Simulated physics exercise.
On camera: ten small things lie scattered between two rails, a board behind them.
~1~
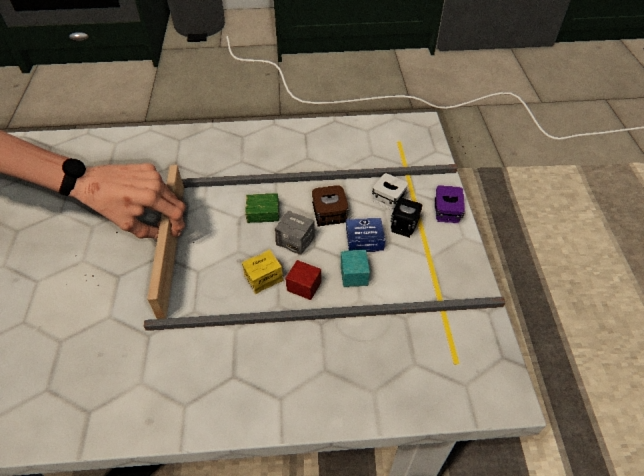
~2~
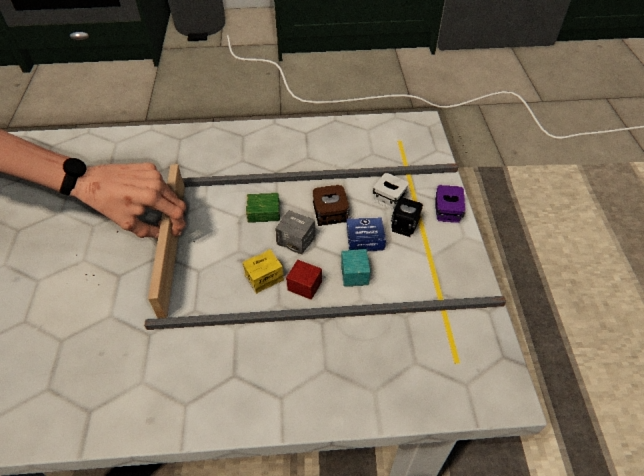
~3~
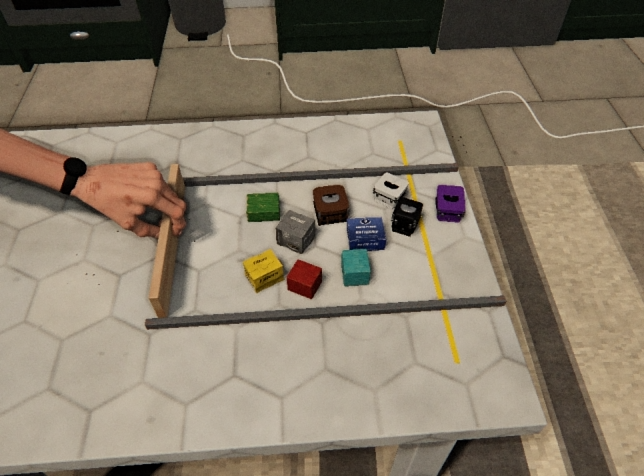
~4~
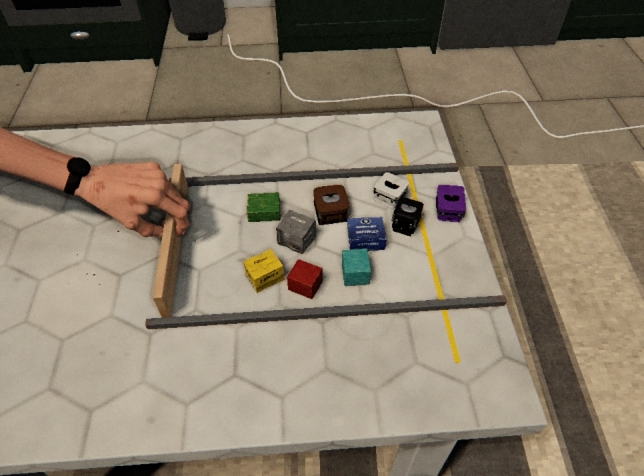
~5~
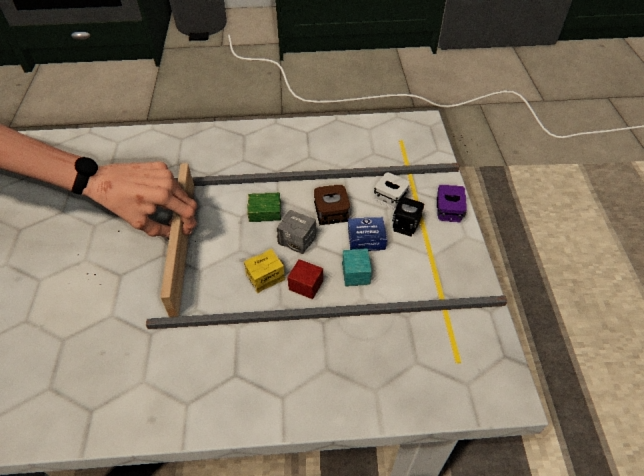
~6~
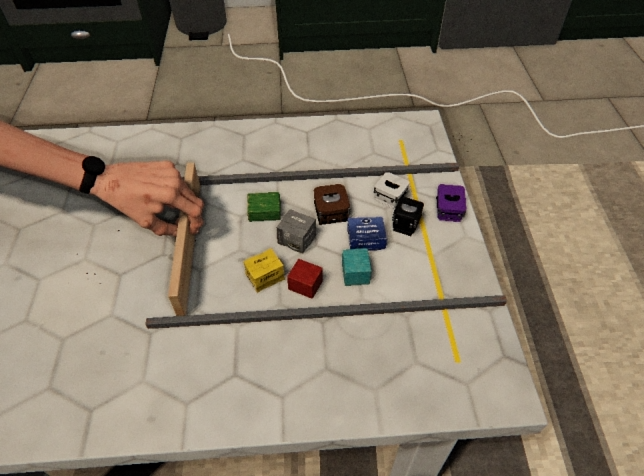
The clip opens on a hand holding a wooden board upright at the left end of two grey rails, with ten small colourful boxes scattered between them and a purple one beyond a yellow line. The hand barely moves at first, then slides the board slightly right, leaving a gap before the boxes.
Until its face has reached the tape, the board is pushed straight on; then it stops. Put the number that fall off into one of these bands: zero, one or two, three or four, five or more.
That is three or four.
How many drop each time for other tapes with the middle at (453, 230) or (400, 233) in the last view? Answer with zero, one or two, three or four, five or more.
First try five or more; second try either one or two.
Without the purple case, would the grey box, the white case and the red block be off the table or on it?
Grey box - safe, white case - gone, red block - safe.
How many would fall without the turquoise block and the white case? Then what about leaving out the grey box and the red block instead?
Fallen: 2, and 2 in the other try.
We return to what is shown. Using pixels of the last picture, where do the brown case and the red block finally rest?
The brown case comes to rest at (466, 196), and the red block comes to rest at (453, 282).
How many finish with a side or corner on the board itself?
It is in contact with 4.
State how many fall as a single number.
It comes to 3.
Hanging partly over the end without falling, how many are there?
My count gives 2.
Soon after, none off yet; purple case at rest near (450, 204); black case at rest near (408, 216); white case at rest near (391, 191).
After that, none off yet; purple case moving near (454, 203); black case displaced about its own width near (430, 213); white case displaced about its own width near (427, 186).
In the end, the number that fall off is three or four; gone, white case, black case and purple case.
